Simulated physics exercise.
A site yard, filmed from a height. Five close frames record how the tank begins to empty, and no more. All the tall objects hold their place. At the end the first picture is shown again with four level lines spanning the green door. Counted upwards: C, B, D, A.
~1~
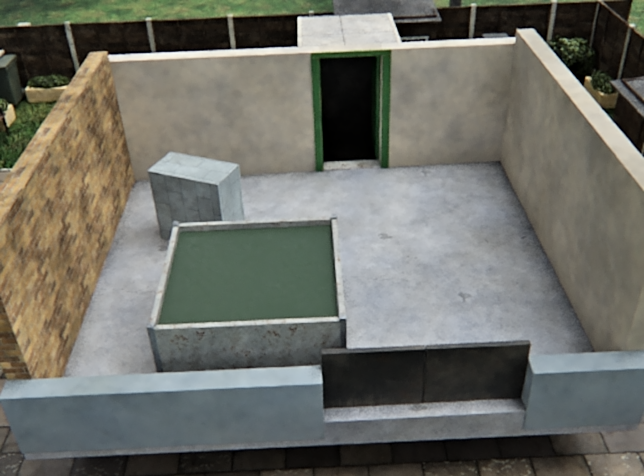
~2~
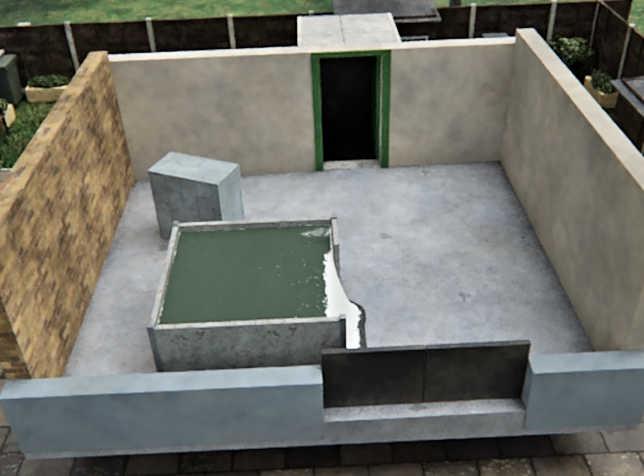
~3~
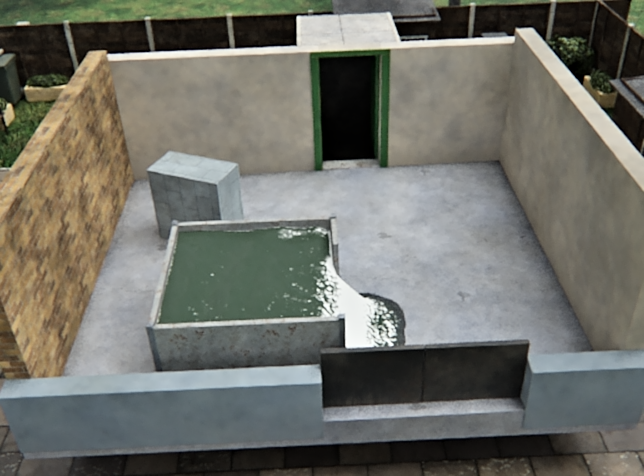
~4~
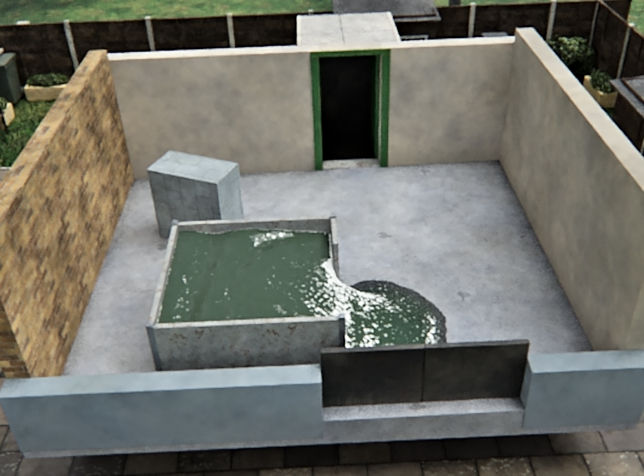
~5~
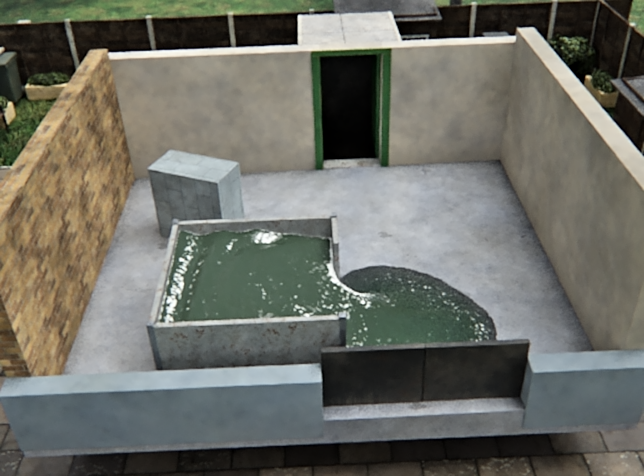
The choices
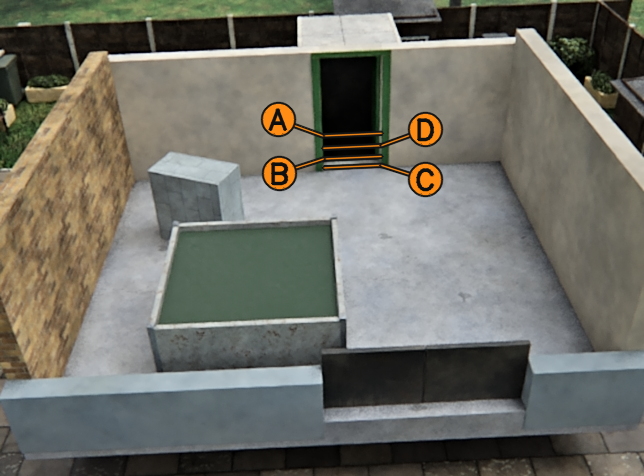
The video shows a walled concrete yard with a square tank of green water, a grey block and a green-framed doorway; water pours from the tank's right side and spreads rightward across the floor in a widening, rounded pool.
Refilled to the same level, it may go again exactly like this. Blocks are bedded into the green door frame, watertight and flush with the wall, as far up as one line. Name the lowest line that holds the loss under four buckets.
Mark B.
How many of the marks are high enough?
Three of the four.
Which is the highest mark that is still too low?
Here it is mark C.
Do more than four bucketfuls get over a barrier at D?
No, not at all.
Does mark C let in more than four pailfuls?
Yes.
On the marked copy, A at (352, 134); B at (352, 157); C at (352, 166); D at (352, 146); from the bottom up C, B, D, A.
With A, nothing gets over.
With B, a splash gets over, under a bucket.
With C, about 13 bucketfuls get in.
With D, nothing gets over.
